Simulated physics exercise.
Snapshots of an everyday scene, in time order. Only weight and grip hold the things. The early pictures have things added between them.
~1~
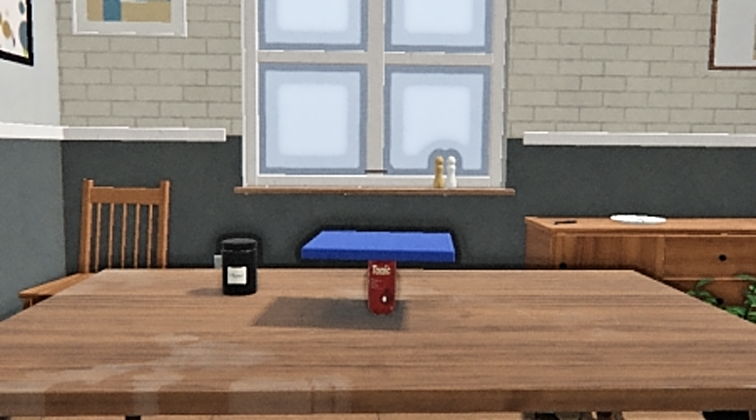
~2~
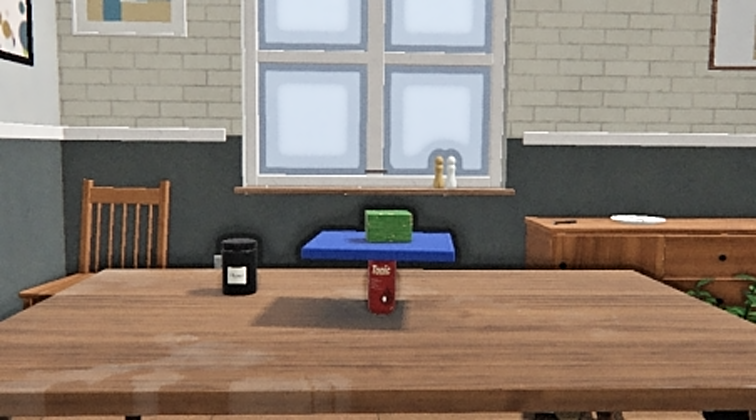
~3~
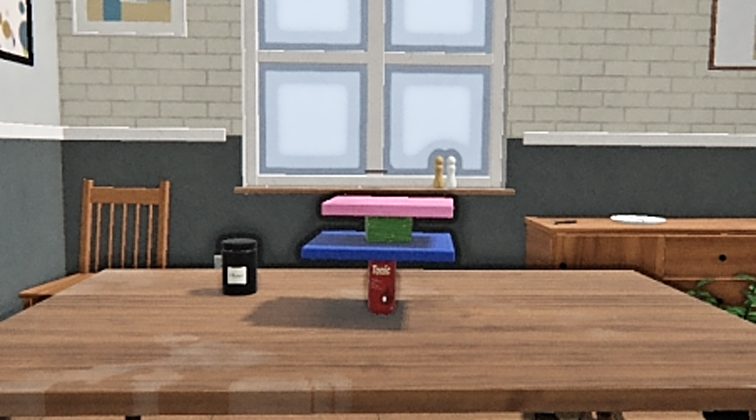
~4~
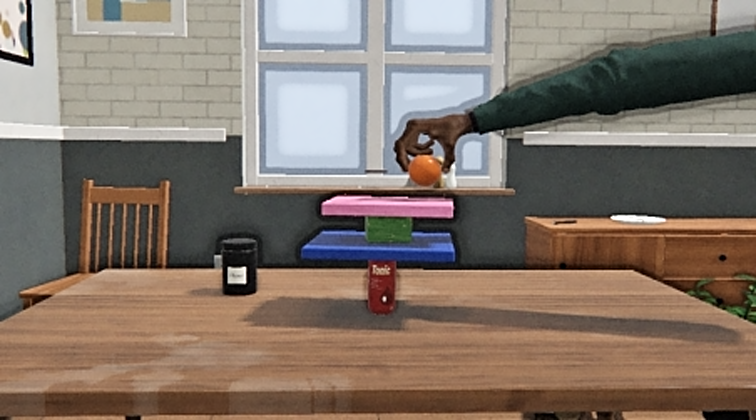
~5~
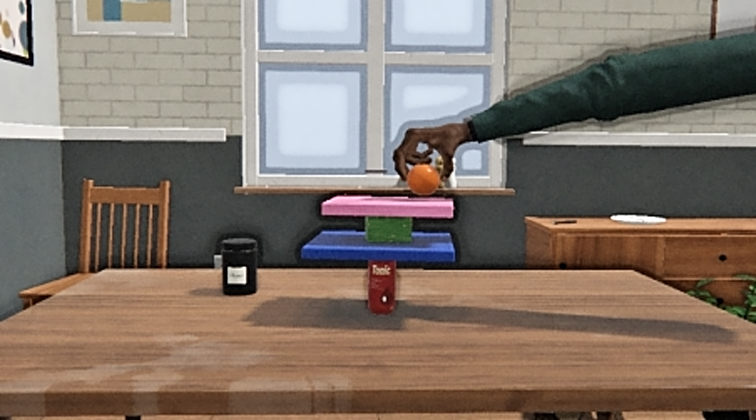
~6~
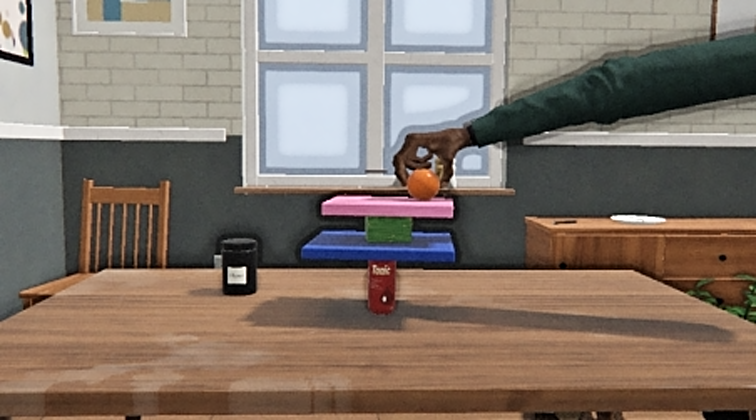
On a wooden table, blocks and boards stack up before a hand lowers an orange tomato.
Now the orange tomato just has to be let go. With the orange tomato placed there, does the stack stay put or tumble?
The pile copes with it, I'd say.
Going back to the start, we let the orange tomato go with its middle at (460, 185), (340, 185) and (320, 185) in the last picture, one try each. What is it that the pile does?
The pile collapses in the first case, remains standing in the second case and collapses in the third case.
Then, 0.50 s past the last view, nothing moves.
Then, 1.50 s past the last view, orange tomato resting near (424, 185).
Finally, all 6 still in place. Final places as the last picture's camera would see them, orange tomato near (425, 185). The pile stays up.
